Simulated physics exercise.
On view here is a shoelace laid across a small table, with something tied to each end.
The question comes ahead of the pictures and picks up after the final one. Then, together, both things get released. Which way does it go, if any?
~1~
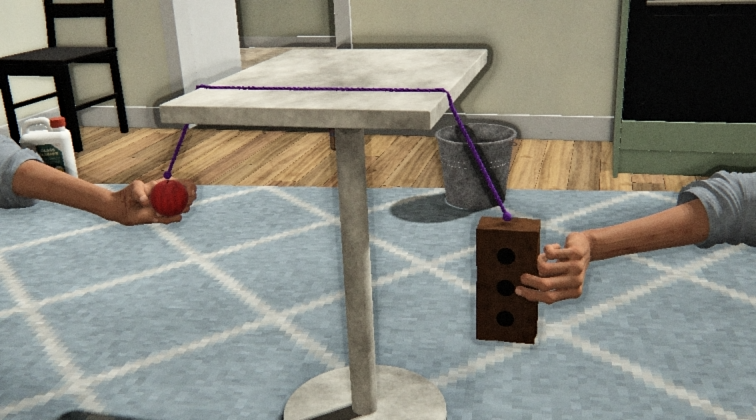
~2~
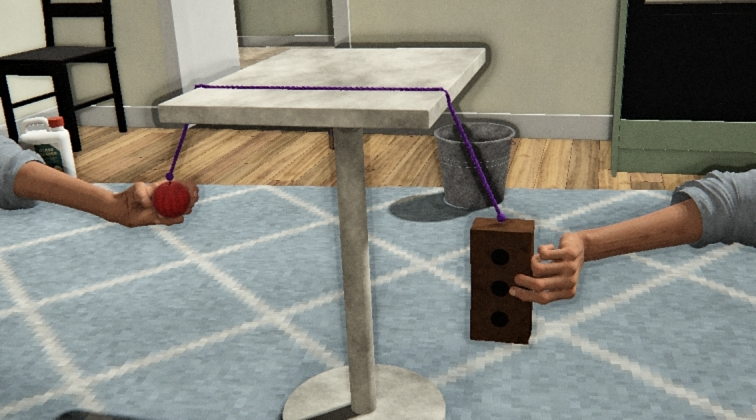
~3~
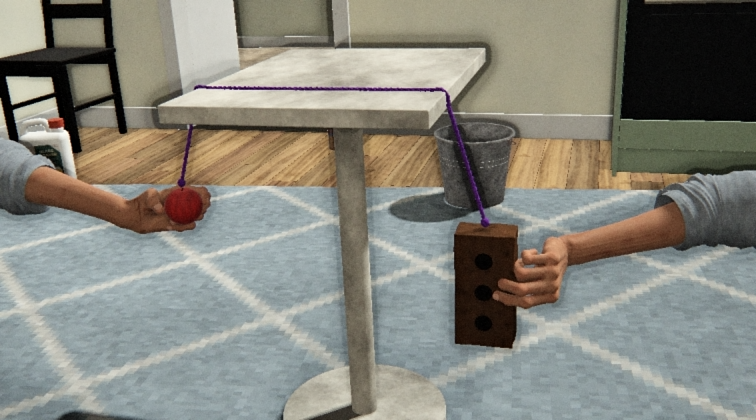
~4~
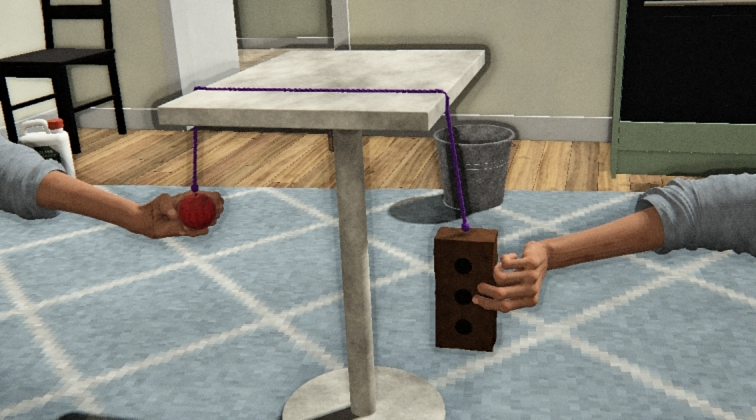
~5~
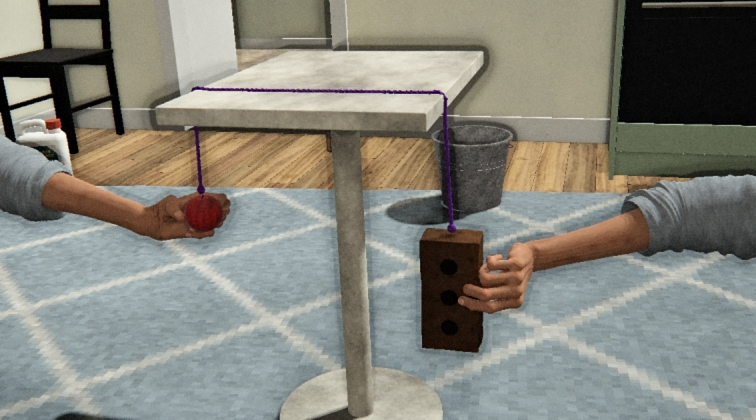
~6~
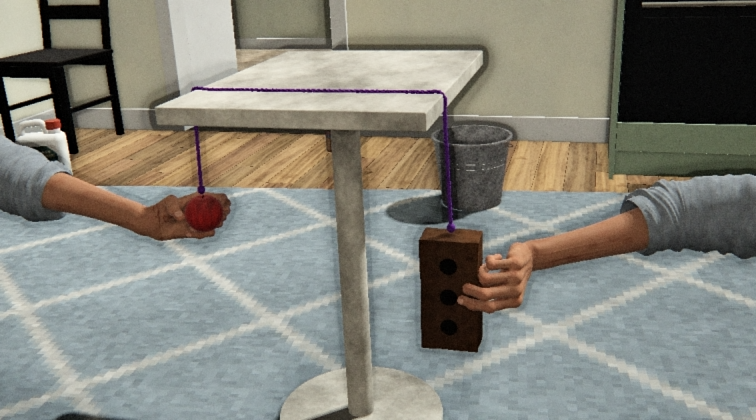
It's going to shift to the right after release.
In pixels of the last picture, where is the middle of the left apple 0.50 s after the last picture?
I'd put it somewhere near (197, 32) in the last view.
Then, 0.50 s after the last picture, left apple pulled up onto the top near (197, 31); right brick lower near (447, 384).
Then, 1.02 s after the last picture, left apple pulled up onto the top near (396, 69); right brick down on the floor.
Then, 1.54 s after the last picture, left apple lower near (537, 393); right brick down on the floor.
At rest, left apple lower; right brick down on the floor. The shoelace runs down on the right.
